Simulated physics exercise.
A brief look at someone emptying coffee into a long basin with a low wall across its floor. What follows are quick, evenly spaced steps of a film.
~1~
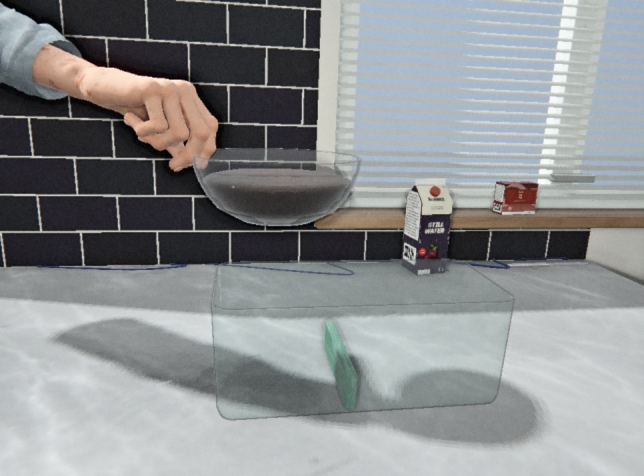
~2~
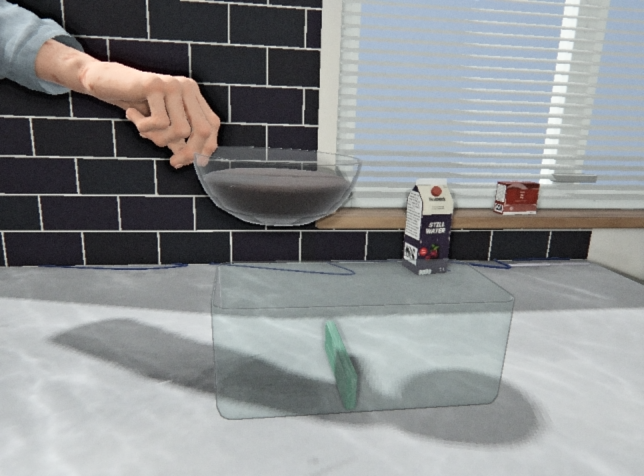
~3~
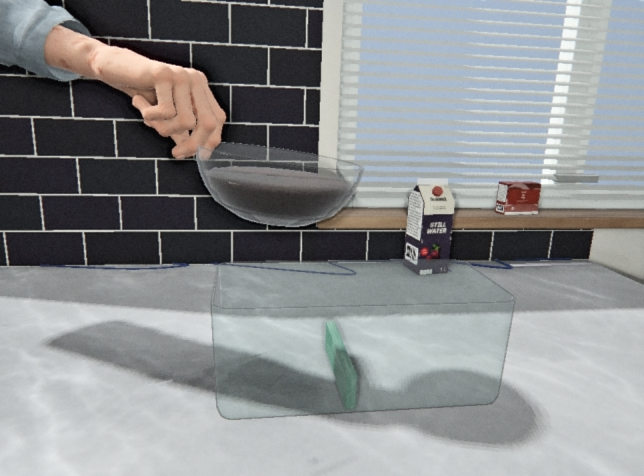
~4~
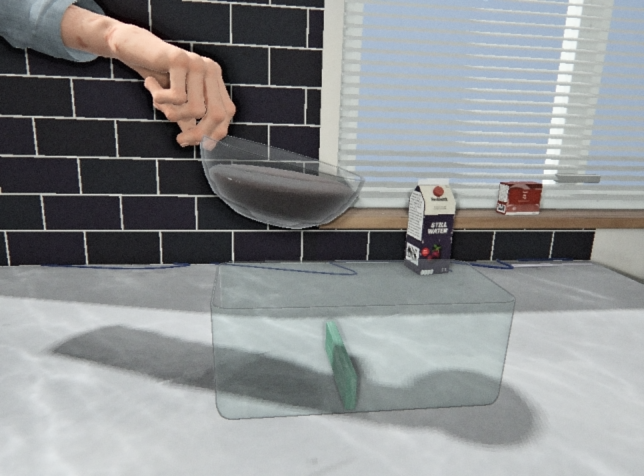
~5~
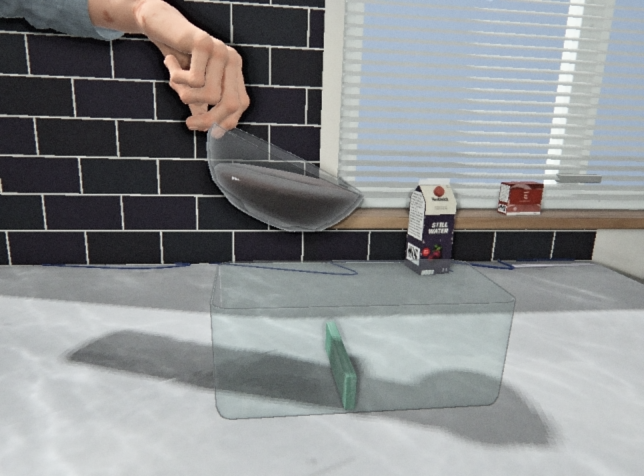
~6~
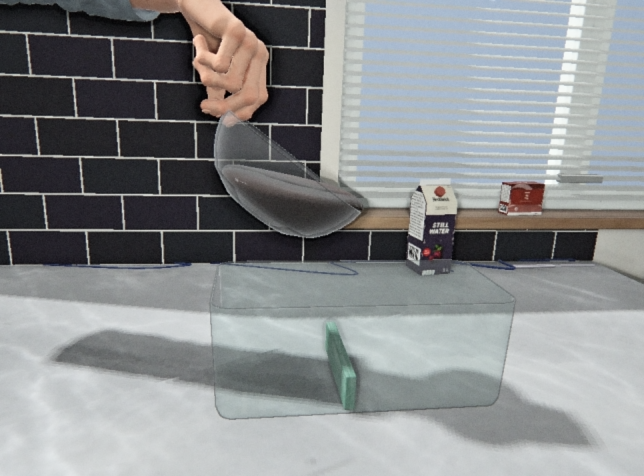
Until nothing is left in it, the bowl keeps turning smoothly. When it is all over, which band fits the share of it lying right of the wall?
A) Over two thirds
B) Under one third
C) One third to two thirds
A.
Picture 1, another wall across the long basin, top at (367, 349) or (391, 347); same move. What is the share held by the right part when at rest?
55 per cent first, then 25 per cent.
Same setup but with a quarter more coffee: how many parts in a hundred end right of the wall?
70 per cent.
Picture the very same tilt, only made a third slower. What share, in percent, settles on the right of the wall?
Around 80 per cent ends up there.
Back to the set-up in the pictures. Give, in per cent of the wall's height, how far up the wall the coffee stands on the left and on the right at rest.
Left 20 %, right 50 %.
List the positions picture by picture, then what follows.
It leans 0°; its right rim is at (358, 159); the coffee meets the walls at (202, 177) and (349, 178); the long basin's rim runs from (215, 285) to (487, 279); the wall's top is at (340, 347), in the first frame.
It leans 2°; its right rim is at (359, 161); the coffee meets the walls at (202, 175) and (349, 180), in the second frame.
It leans 7°; its right rim is at (361, 168); the coffee meets the walls at (204, 171) and (350, 182), in the third frame.
It leans 14°; its right rim is at (362, 179); the coffee meets the walls at (208, 168) and (352, 187), in the fourth frame.
It leans 24°; its right rim is at (361, 194); the coffee meets the walls at (214, 166) and (356, 192), in the fifth frame.
It leans 36°; its right rim is at (356, 211); the coffee meets the walls at (221, 168) and (346, 194); 3 per cent is over the edge, in the sixth frame.
A moment on, the bowl is tipped right over and 2 per cent is still to pour, 12 is left of the wall and 78 right of it.
Next, the bowl is tipped right over and 0 per cent is still to pour, 17 is left of the wall and 78 right of it.
Then the bowl is tipped right over and 0 per cent is still to pour, 21 is left of the wall and 77 right of it.
Later the bowl is tipped right over and 0 per cent is still to pour, 23 is left of the wall and 75 right of it.
Finally, 23 per cent lies left of the wall, 75 right of it and 2 outside.
